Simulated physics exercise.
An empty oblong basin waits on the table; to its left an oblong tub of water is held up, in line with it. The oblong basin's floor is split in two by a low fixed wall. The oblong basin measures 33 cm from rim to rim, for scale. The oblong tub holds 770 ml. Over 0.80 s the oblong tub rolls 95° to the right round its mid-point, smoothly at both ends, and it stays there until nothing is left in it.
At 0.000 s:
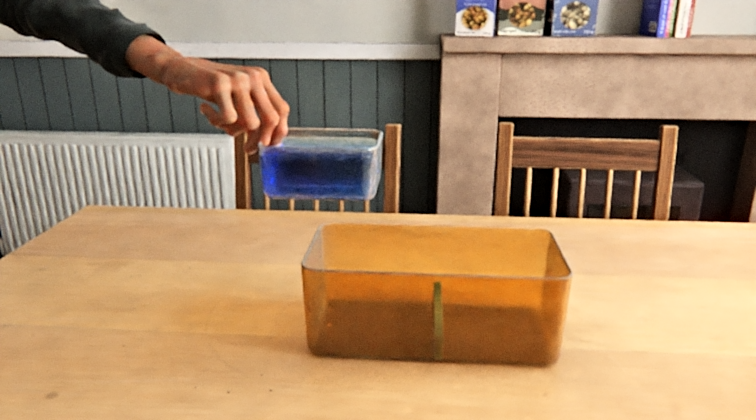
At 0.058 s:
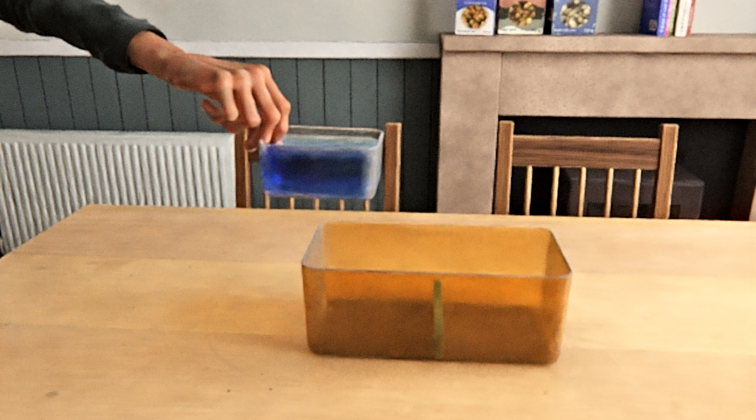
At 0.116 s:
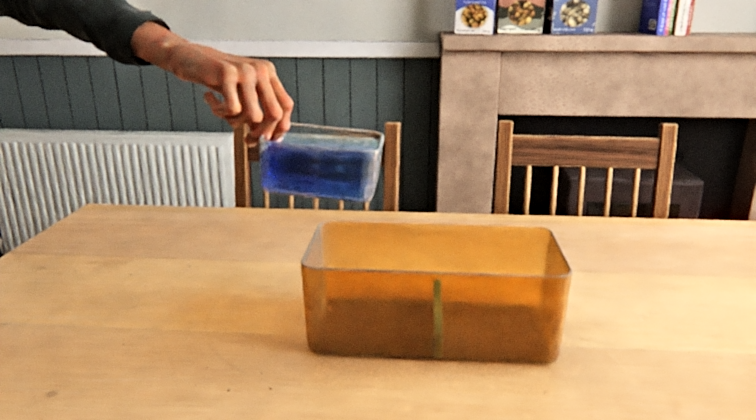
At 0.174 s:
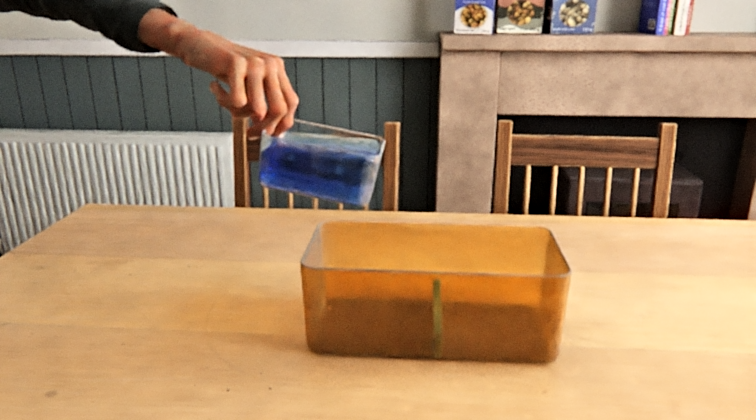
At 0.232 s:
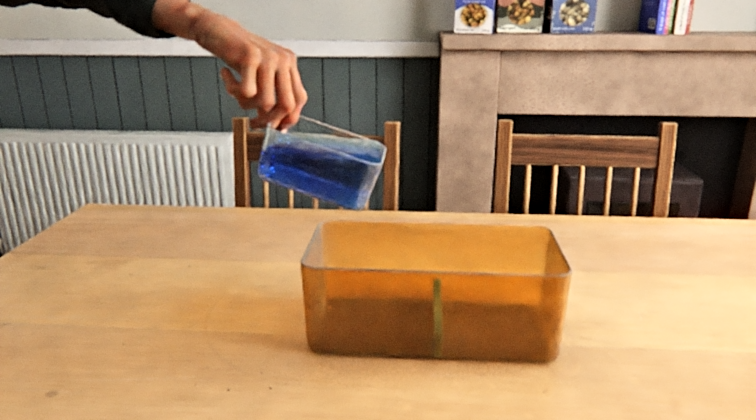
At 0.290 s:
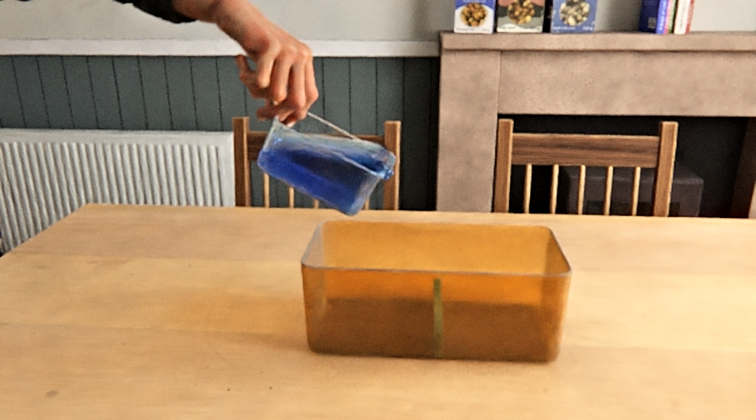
A hand held a small clear tub of blue liquid above a wooden table, left of an orange oblong basin, then gradually tilted it to the right until the liquid began slipping over its edge.
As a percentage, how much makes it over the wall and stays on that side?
Some 37 per cent makes it over and stays.
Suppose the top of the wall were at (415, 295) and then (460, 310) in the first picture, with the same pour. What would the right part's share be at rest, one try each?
65 % and 15 %.
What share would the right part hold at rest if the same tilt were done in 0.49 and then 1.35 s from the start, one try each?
It comes to 20 per cent, and then 45 per cent.
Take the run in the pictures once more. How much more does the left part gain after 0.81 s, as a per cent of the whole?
About 8 percent.
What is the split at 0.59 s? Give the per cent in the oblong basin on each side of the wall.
I'd say some 24 in a hundred on the left and 20 on the right.
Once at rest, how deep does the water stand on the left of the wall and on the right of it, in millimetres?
The left side settles near 18 mm and the right side near 12 mm.
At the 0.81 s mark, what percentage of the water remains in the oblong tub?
Close to 7 in a hundred.
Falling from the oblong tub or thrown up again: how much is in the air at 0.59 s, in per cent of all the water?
34 %.
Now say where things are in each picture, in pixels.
In the first frame, it leans 0°; its right rim is at (379, 141); the water meets the walls at (270, 145) and (378, 146); the oblong basin's rim runs from (312, 245) to (561, 253); the wall's top is at (438, 307).
In the second frame, it leans 1°; its right rim is at (380, 141); the water meets the walls at (270, 143) and (378, 146).
In the third frame, it leans 5°; its right rim is at (381, 144); the water meets the walls at (271, 141) and (379, 146).
In the fourth frame, it leans 11°; its right rim is at (382, 149); the water meets the walls at (271, 140) and (381, 147).
In the fifth frame, it leans 18°; its right rim is at (383, 157); the water meets the walls at (272, 141) and (384, 152); 2 per cent is over the edge.
In the sixth frame, it leans 28°; its right rim is at (383, 166); the water meets the walls at (271, 142) and (382, 158); 7 per cent is over the edge.
Then, 0.59 s in, the tilt is 80° and 24 per cent is still to pour, 23 is left of the wall and 20 right of it.
Then, 0.81 s in, the tilt is 95° and 7 per cent is still to pour, 53 is left of the wall and 36 right of it.
Then, 1.05 s in, the tilt is 95° and 2 per cent is still to pour, 59 is left of the wall and 37 right of it.
Then, 1.30 s in, the tilt is 95° and 0 per cent is still to pour, 61 is left of the wall and 37 right of it.
Finally, 62 per cent lies left of the wall, 37 right of it and 1 outside.
